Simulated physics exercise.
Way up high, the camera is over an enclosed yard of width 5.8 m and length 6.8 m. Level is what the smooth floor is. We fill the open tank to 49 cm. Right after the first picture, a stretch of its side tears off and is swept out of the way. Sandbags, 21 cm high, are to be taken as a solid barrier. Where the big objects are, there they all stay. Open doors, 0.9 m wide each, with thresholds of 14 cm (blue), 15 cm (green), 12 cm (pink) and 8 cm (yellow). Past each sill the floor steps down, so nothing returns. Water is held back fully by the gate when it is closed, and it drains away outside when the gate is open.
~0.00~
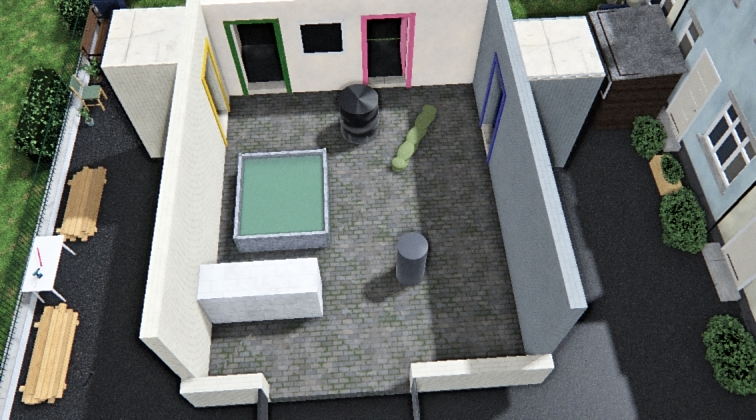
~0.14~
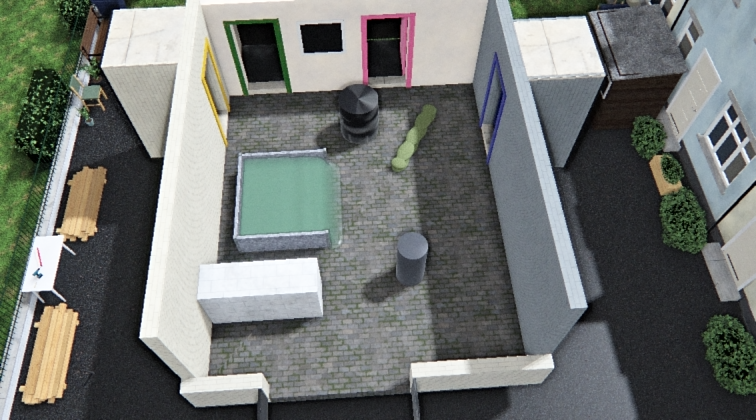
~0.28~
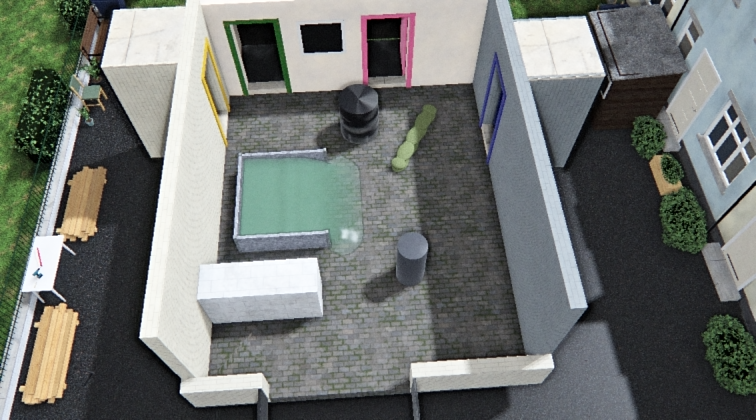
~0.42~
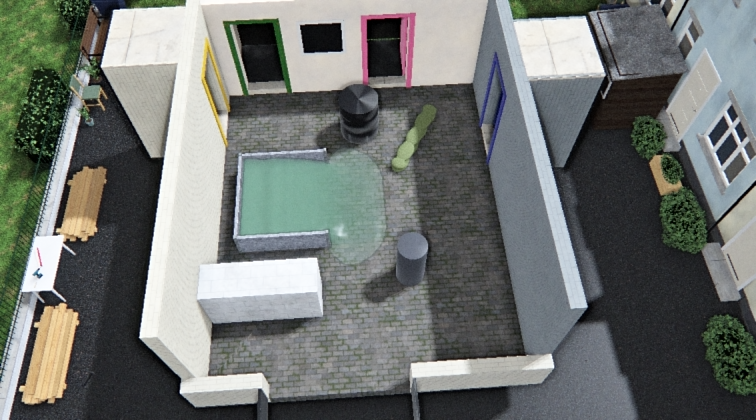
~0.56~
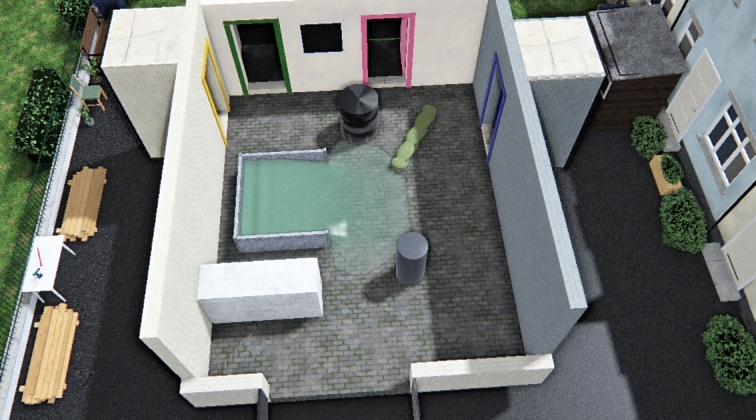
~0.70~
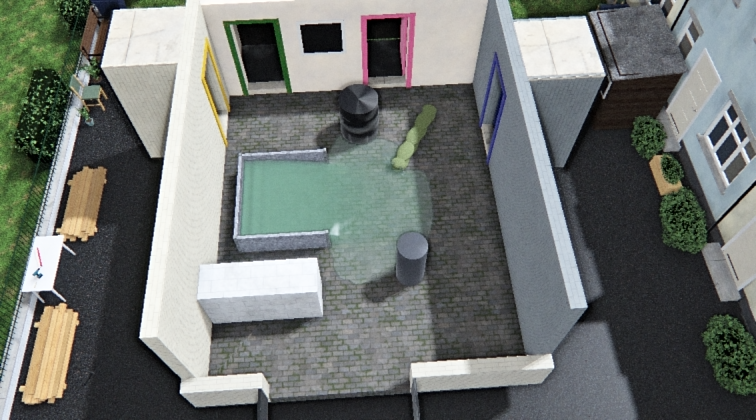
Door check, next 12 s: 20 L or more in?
As I see it, blue door: Beneath the limit. Green door: Beneath the limit. Pink door: Beneath the limit. Yellow door: Beneath the limit.
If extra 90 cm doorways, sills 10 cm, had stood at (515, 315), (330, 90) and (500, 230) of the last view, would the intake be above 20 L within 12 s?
Less, less, more.
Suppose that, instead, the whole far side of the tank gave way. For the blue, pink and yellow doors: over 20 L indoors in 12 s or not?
In that case, blue door: Less than that, pink door: Less than that, yellow door: More than that.
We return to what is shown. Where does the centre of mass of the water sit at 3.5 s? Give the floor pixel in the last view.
Centre: Roughly (408, 206) px.
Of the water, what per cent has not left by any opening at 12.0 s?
Around 92 percent of the water.
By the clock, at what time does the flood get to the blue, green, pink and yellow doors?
So blue at 1.8 s, green at 4.5 s, pink at 2.0 s, and yellow at 6.0 s.
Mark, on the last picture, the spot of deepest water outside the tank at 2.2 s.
In the final picture, near (490, 213).
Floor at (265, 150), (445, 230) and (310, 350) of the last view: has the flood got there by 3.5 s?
First spot not yet wet, second submerged, third not yet wet.
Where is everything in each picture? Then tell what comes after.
The first frame shows still water, 49 cm deep, in the open tank at (282, 194).
In the second frame, the front is at (332, 165), 1.0 m from the gap at (326, 200); 0.4 m2 of floor is under water; 49 cm left at the back of the open tank.
In the third frame, the front is at (343, 160), 1.2 m from the gap at (326, 201); 1.3 m2 of floor is under water; 49 cm left at the back of the open tank.
In the fourth frame, the front is at (362, 157), 1.4 m from the gap at (326, 201); 2.5 m2 of floor is under water; 49 cm left at the back of the open tank.
In the fifth frame, water pours out at (326, 201) and has run 1.8 m, to (387, 157); typically 6 cm deep outside, 43 cm at the open tank's back.
In the sixth frame, water pours out at (326, 201) and has run 2.2 m, to (428, 224); typically 6 cm deep outside, 42 cm at the open tank's back.
After 1.4 s water covers 30 % of the floor and is deepest (20 cm) near (334, 222); blue door not reached, green door not reached, pink door not reached, yellow door not reached.
After 2.2 s water covers 40 % of the floor and is deepest (26 cm) near (490, 213); blue door 10 cm at the sill, 0 L in, green door not reached, pink door 7 cm at the sill, 0 L in, yellow door not reached.
After 3.5 s water covers 50 % of the floor and is deepest (20 cm) near (519, 367); blue door 9 cm at the sill, 0 L in, green door not reached, pink door 12 cm at the sill, 3 L in, yellow door not reached.
After 7.0 s water covers 85 % of the floor and is deepest (10 cm) near (230, 101); blue door 9 cm at the sill, 0 L in, green door 3 cm at the sill, 0 L in, pink door 7 cm at the sill, 5 L in, yellow door 7 cm at the sill, 0 L in.
After 12.0 s water covers 95 % of the floor and is deepest (7 cm) near (217, 269); blue door 3 cm at the sill, 0 L in, green door 6 cm at the sill, 0 L in, pink door 3 cm at the sill, 5 L in, yellow door 6 cm at the sill, 0 L in.
